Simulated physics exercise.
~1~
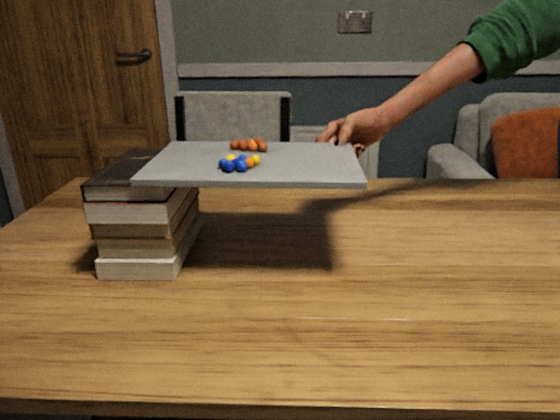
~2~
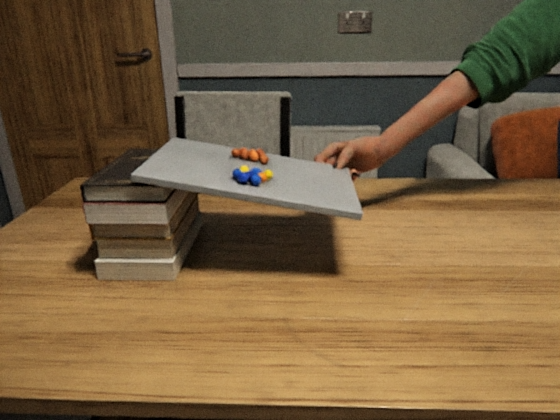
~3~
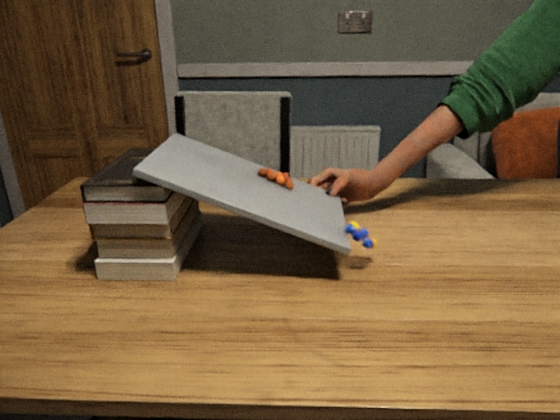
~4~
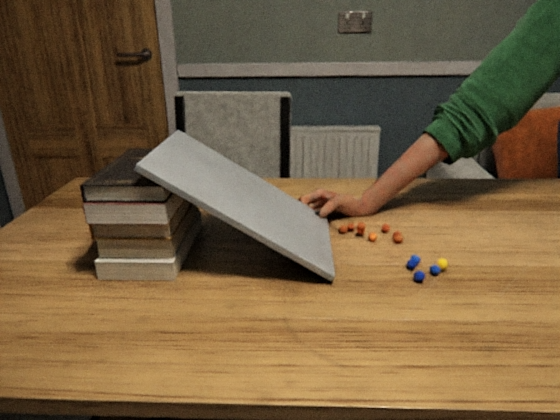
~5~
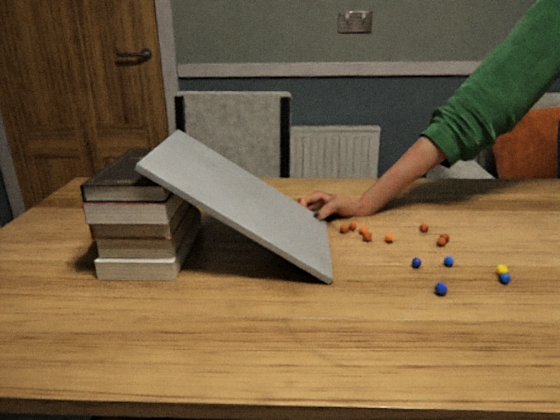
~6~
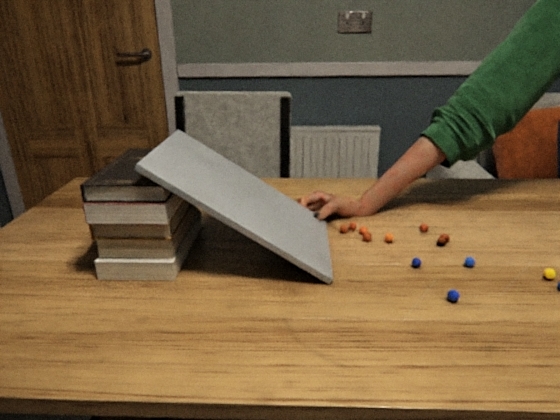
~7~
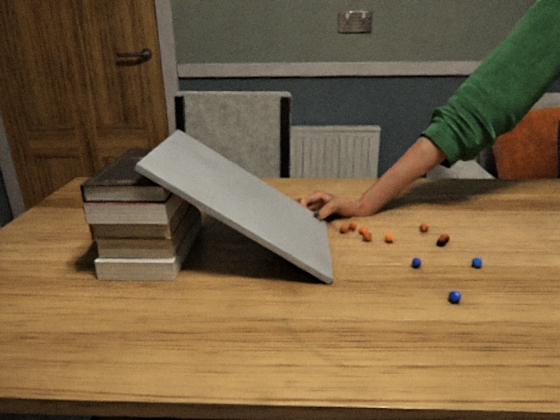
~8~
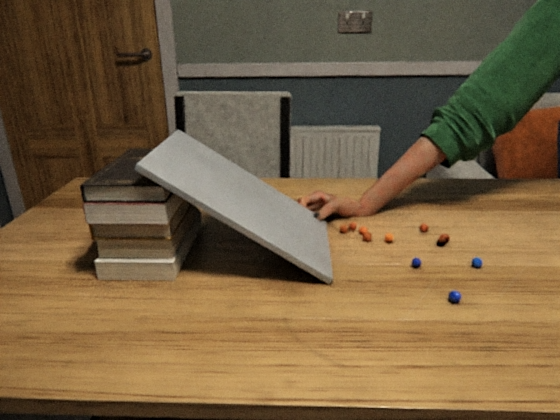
Grey board lowered by a hand into a ramp, blue and yellow balls rolling off farther than the orange ones behind.
